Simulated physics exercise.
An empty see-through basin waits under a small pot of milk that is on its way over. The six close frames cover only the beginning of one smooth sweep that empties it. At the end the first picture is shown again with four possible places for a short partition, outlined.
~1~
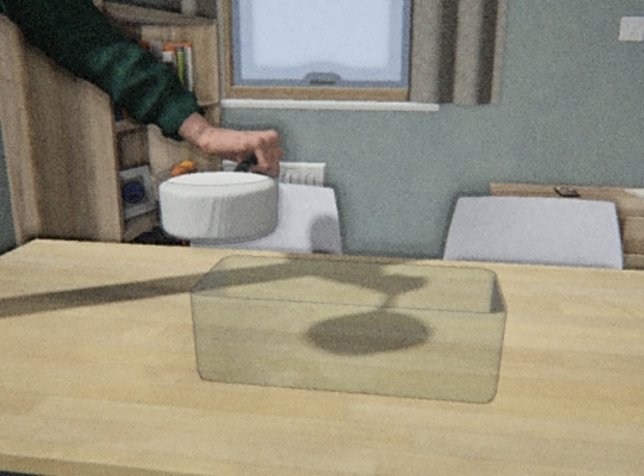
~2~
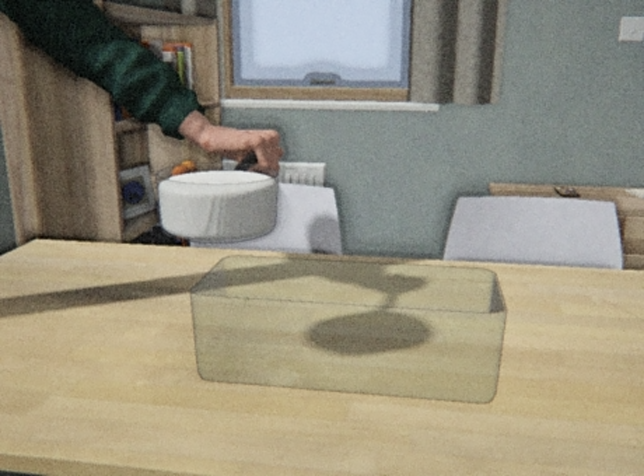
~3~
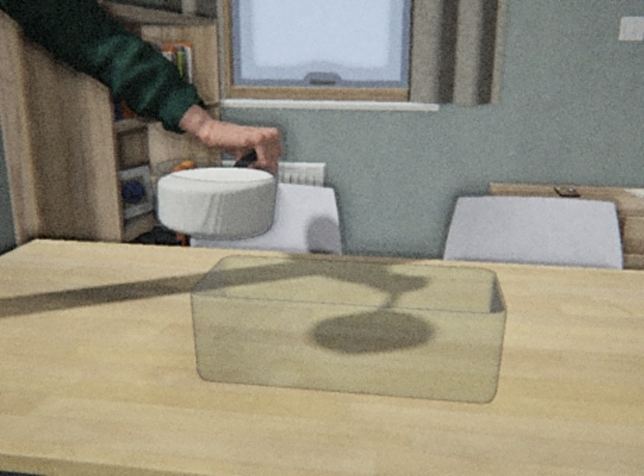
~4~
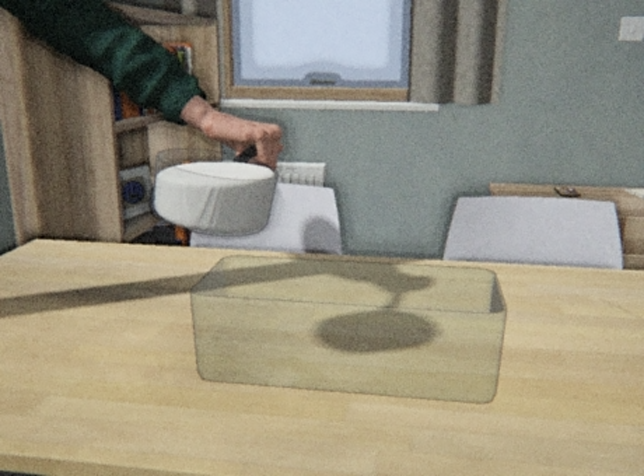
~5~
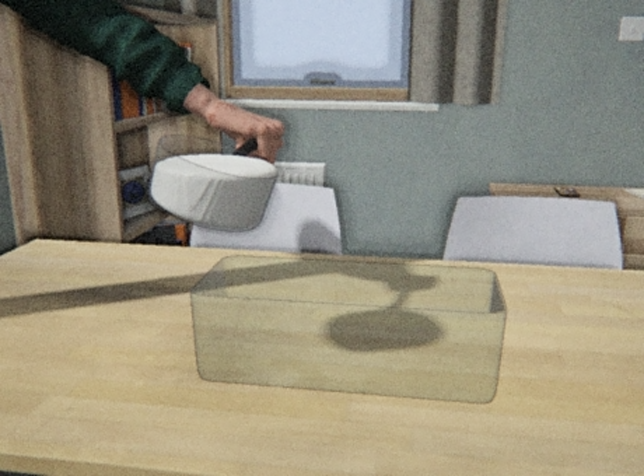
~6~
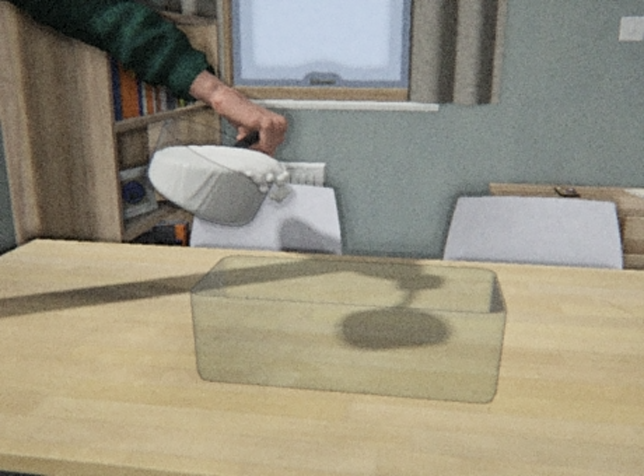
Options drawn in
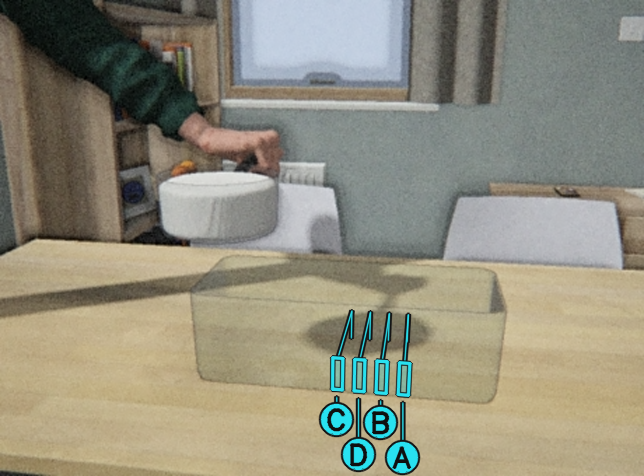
A hand tilts a small white pot above a clear basin until milk crosses its lip.
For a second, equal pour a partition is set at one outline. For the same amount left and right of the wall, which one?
I would pick slot D.
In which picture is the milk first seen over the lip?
Picture 5.
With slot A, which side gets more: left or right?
More ends on the left.
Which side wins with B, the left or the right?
The left side.
In cyan, A at (402, 402); B at (380, 400); C at (336, 397); D at (358, 398).
With A, about 92 % ends left of the wall and 6 % right of it.
With B, about 81 % ends left of the wall and 18 % right of it.
With C, about 21 % ends left of the wall and 79 % right of it.
With D, about 46 % ends left of the wall and 53 % right of it.
